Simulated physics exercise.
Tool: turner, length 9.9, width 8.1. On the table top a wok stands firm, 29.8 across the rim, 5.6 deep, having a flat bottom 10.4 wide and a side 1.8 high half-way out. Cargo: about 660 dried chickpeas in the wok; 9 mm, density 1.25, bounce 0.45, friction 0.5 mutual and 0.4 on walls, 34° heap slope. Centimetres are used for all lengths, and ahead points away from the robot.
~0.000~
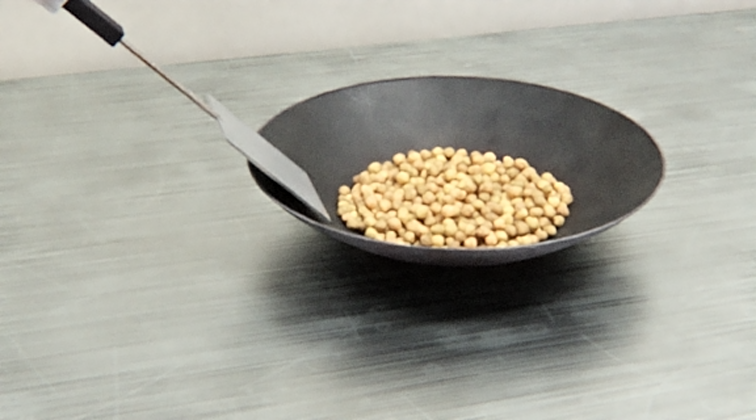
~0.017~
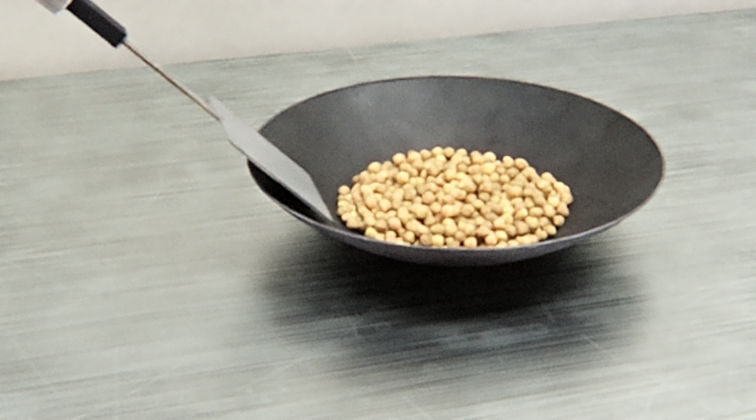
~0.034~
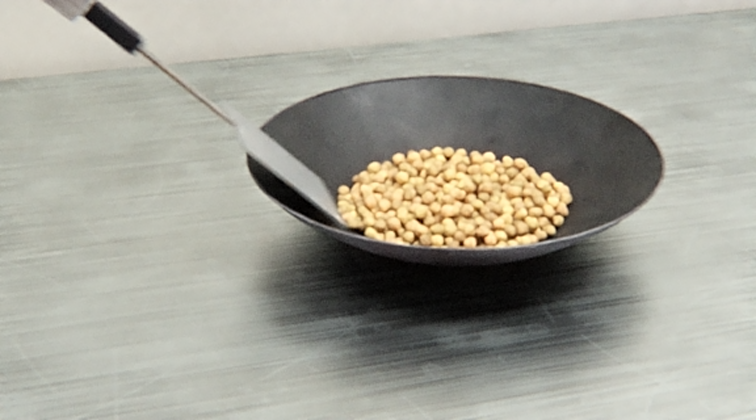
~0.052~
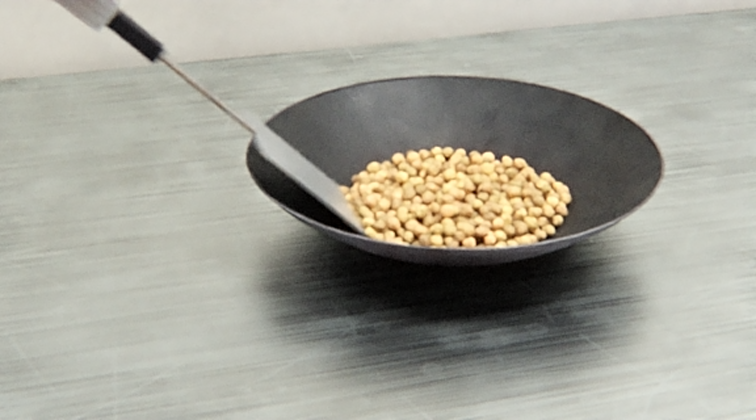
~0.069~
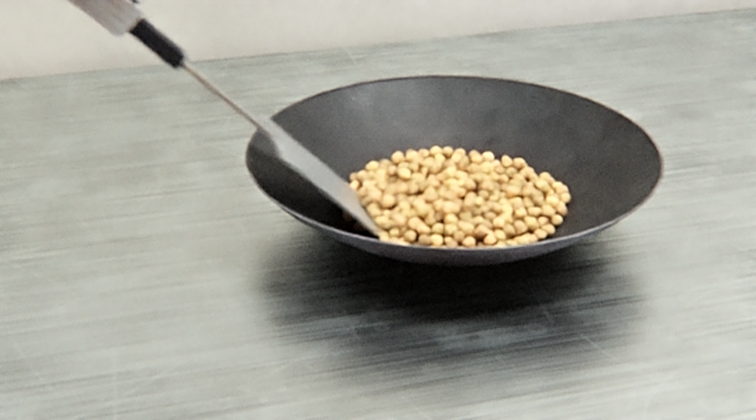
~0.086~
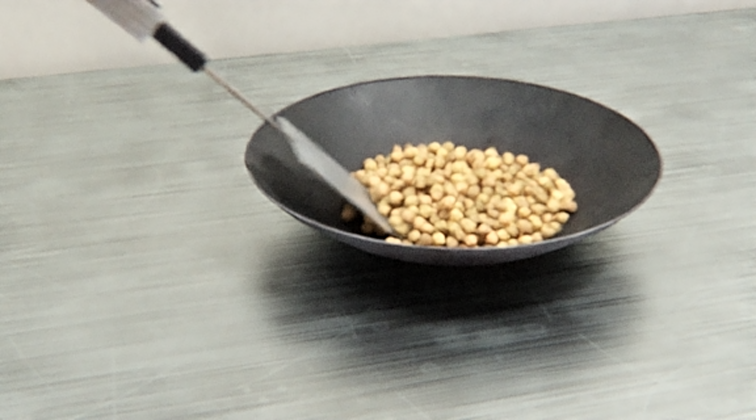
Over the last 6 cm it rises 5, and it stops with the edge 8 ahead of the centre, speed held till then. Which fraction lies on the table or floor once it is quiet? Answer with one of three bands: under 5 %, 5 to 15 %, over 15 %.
5 to 15 %.
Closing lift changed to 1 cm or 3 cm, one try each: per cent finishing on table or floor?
I'd put it near 10 in a hundred, then near 10 in a hundred.
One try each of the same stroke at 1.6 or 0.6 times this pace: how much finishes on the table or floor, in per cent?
Roughly 20 % and roughly 0 %.
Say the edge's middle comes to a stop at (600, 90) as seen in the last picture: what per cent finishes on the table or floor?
My guess is roughly 25 percent.
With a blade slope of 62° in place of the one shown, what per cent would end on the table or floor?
Roughly 5 per cent.
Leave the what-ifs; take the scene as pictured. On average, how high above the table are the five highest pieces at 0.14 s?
Around 4 cm above the table.
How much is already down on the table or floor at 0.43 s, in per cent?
Share at that moment: Roughly 6 %.
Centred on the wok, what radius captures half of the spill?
The answer is around 42 cm.
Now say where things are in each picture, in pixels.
The first picture shows the turner top edge at (216, 116), sloping 46°; upper third of the load around (452, 192), from x 340 to 565, top at y 155; 657 in the wok.
The second picture shows the turner top edge at (218, 117), sloping 46°; upper third of the load around (452, 192), from x 340 to 565, top at y 155.
The third picture shows the turner top edge at (233, 123), sloping 46°; upper third of the load around (452, 192), from x 340 to 565, top at y 155.
The fourth picture shows the turner top edge at (253, 131), sloping 46°; upper third of the load around (451, 192), from x 345 to 565, top at y 155.
The fifth picture shows the turner top edge at (272, 136), sloping 46°; upper third of the load around (451, 190), from x 345 to 565, top at y 155.
The sixth picture shows the turner top edge at (291, 139), sloping 46°; upper third of the load around (455, 188), from x 345 to 570, top at y 150; 657 in the wok.
After 0.14 s, sloping 46°, highest piece 5 above the table; 657 in the wok.
After 0.20 s, sloping 46°, highest piece 5 above the table; 657 in the wok.
After 0.43 s, sloping 46°, highest piece 5 above the table; 602 in the wok, 42 on the table or floor, 13 on the blade or in flight.
After 1.48 s, sloping 46°, highest piece 5 above the table; 602 in the wok, 55 on the table or floor.
In the end, 602 in the wok, 55 on the table or floor. That is 8 % on the table or floor.
